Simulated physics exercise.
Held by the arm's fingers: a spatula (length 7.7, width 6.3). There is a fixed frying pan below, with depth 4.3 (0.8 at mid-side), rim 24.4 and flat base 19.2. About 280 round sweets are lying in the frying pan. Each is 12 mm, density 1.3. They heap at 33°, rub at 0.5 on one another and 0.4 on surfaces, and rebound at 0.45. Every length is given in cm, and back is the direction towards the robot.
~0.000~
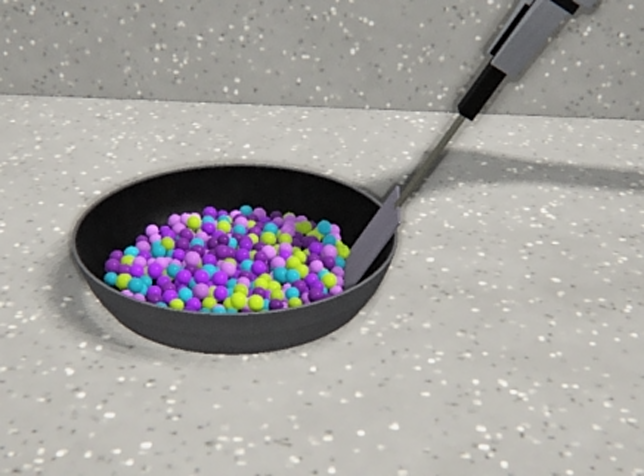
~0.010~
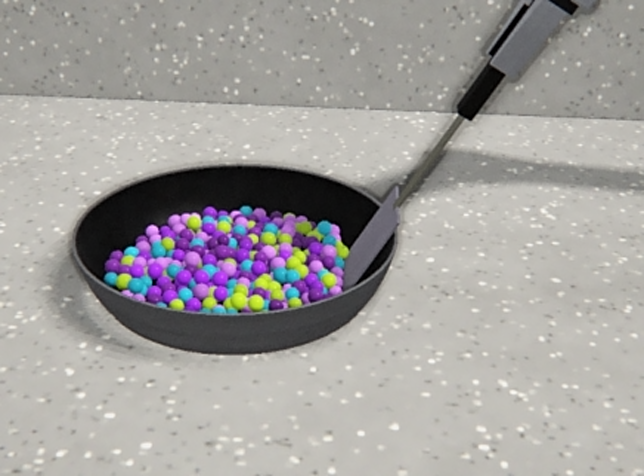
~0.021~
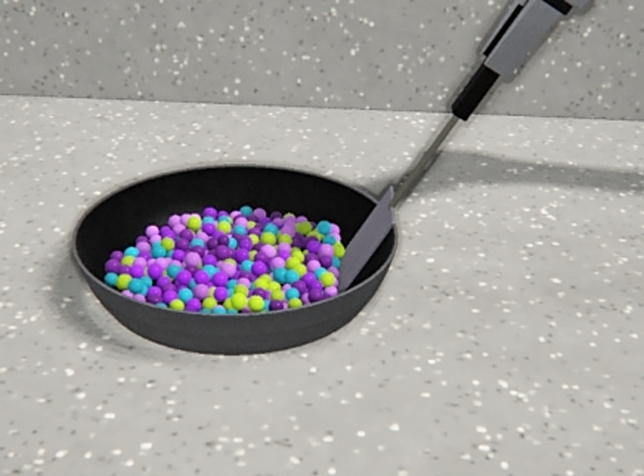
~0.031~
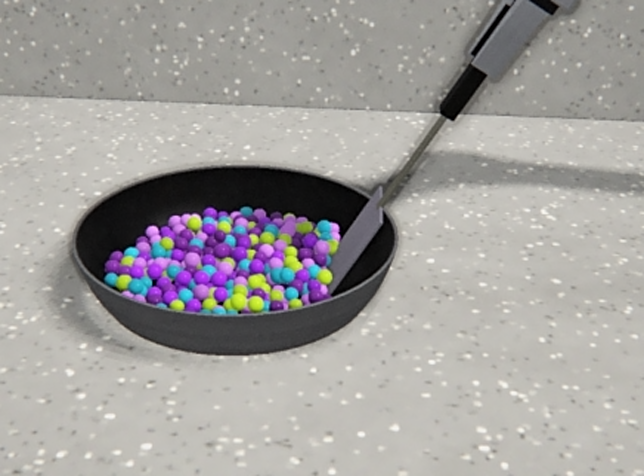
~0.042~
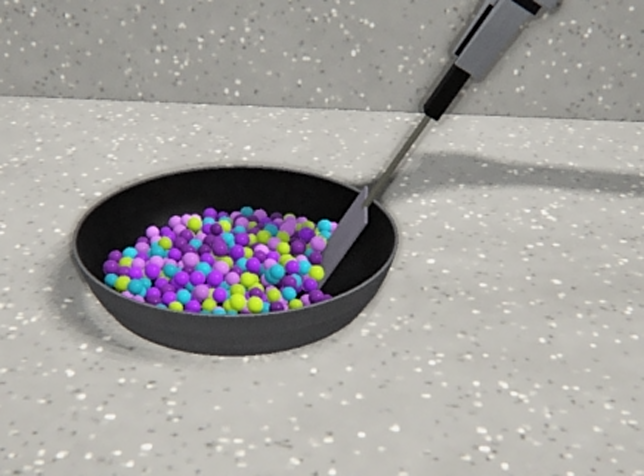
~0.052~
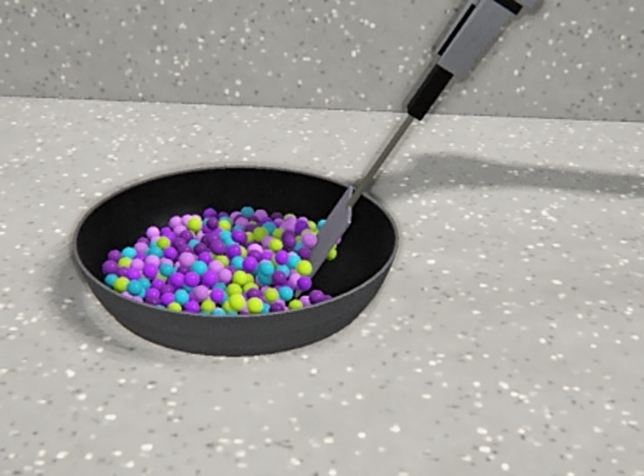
The clip opens on a dark frying pan heaped with small round sweets in purple, pink, blue and yellow-green, a sloping spatula resting still at its right side. The spatula then slides slowly left, pushing the nearby sweets inward and baring a patch of the pan's dark base behind it.
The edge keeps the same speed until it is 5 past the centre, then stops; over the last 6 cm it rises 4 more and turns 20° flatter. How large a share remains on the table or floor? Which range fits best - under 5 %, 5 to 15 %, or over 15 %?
The range that fits: 5 to 15 %.
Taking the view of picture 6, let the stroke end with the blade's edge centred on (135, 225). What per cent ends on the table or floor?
Roughly 15 per cent.
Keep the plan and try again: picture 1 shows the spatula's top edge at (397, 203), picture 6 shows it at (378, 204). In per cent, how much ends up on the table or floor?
Near 0 in a hundred.
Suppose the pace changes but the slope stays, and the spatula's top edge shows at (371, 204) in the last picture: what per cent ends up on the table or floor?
Some 0 percent.
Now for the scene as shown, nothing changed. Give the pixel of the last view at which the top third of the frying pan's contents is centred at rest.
(156, 253).
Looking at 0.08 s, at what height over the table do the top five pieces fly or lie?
I'd say close to 5 cm on average.
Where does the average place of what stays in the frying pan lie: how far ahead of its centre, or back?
I'd say close to 3.0 cm toward the front.
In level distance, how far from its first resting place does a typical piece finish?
Somewhere near 2 centimetres, I reckon.
After 0.08 s, sloping 59°, highest piece 5 above the table; 281 in the frying pan.
After 0.10 s, sloping 53°, highest piece 6 above the table; 281 in the frying pan.
After 0.32 s, sloping 40°, highest piece 3 above the table; 256 in the frying pan, 25 on the table or floor.
After 1.37 s, sloping 40°, highest piece 3 above the table; 256 in the frying pan, 25 on the table or floor.
In the end, 256 in the frying pan, 25 on the table or floor. That is 9 % on the table or floor.
